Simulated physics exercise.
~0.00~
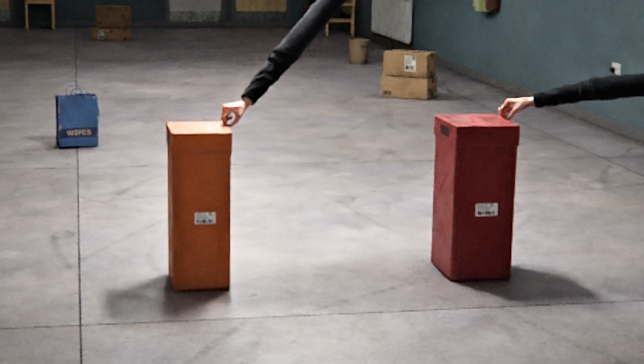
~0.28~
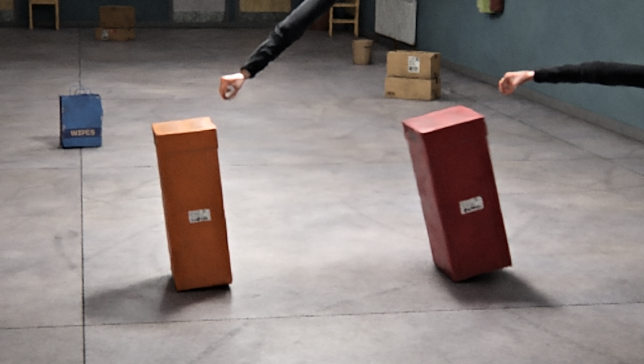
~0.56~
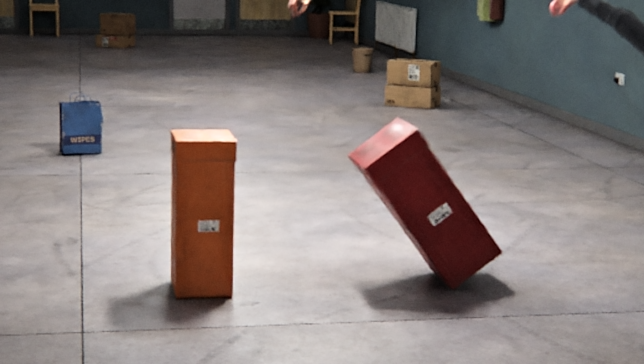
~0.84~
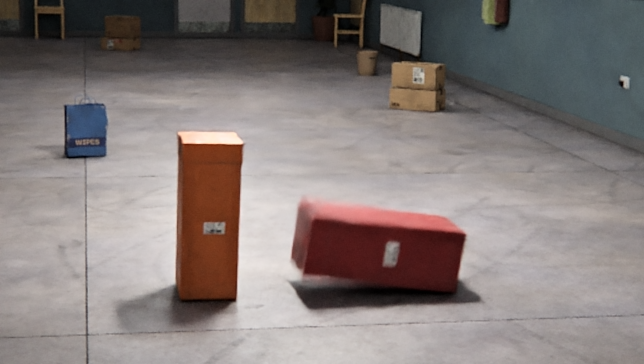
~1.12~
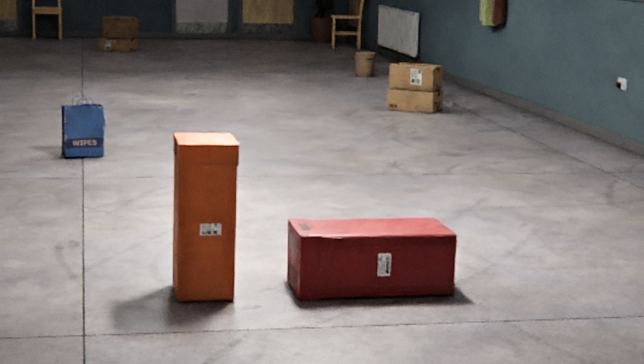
In the video, two hands push the tops of a tall orange box and a tall red box on a gray floor, then draw away. The orange box tilts slightly left and rocks back upright, while the red box tips left and ends lying on its side.
